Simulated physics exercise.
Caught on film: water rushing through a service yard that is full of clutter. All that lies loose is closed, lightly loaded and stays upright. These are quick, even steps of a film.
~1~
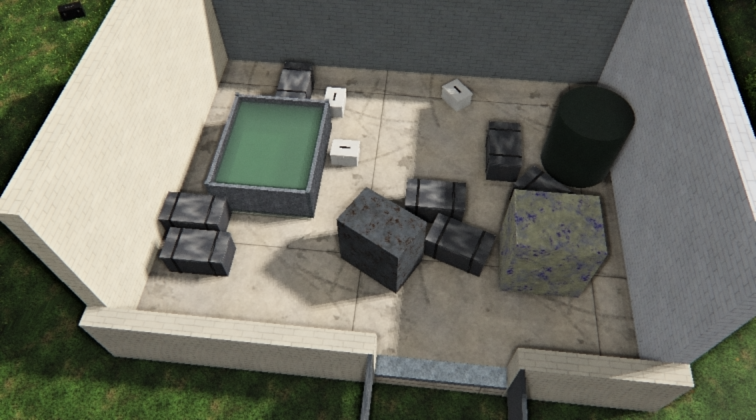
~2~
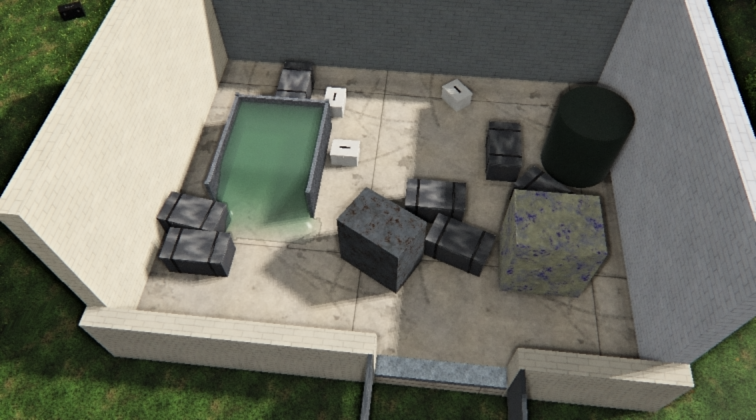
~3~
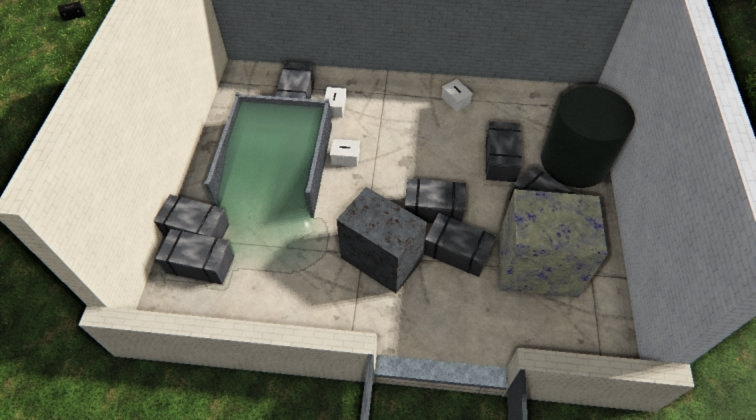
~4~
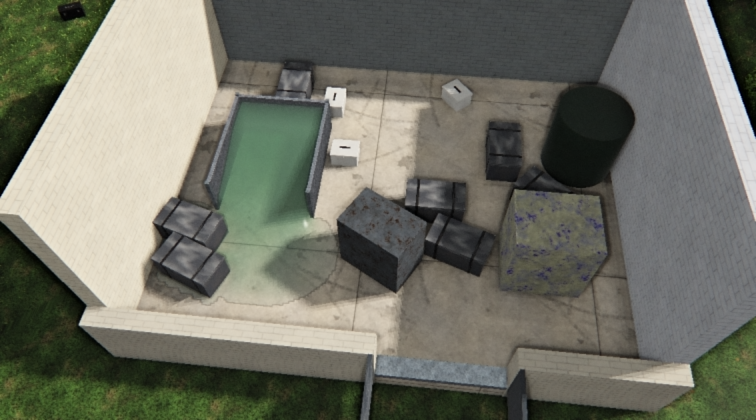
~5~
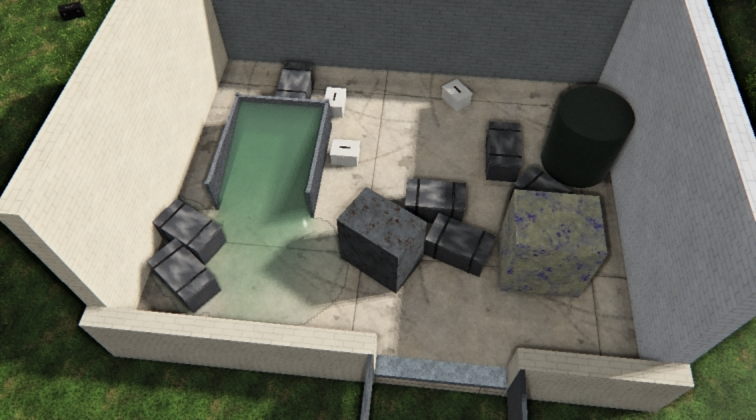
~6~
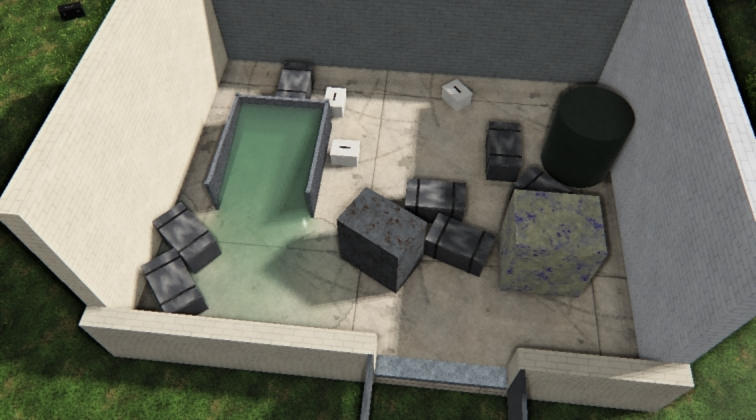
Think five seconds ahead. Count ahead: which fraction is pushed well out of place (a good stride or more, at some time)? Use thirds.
That comes to under a third.
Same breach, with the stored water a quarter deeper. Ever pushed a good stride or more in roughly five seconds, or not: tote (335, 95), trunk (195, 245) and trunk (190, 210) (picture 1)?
As listed: Under that, moved that far, pushed that far.
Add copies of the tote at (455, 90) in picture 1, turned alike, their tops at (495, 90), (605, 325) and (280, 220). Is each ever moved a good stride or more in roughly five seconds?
As listed: Short of that, yes, shifted that much.
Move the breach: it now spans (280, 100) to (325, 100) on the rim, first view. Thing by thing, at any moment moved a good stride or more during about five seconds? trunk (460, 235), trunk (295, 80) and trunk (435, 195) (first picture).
In that order: Less than that, moved that far, never so far.
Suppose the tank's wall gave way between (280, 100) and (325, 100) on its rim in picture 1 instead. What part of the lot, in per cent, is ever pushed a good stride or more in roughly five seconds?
Close to 60 %.
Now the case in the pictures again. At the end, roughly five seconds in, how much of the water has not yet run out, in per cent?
I make it 90 per cent.
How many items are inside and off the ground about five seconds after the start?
That makes 2.
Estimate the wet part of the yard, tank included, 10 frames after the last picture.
Close to 35 %.
A moment on, 1 of 10 are well off their spots; 1 afloat.
Next, 1 of 10 are well off their spots; 2 afloat.
Later, 1 of 10 are well off their spots; 2 afloat.
In the end, 2 of 10 are well off their spots, and 2 have been at some point; 2 afloat.
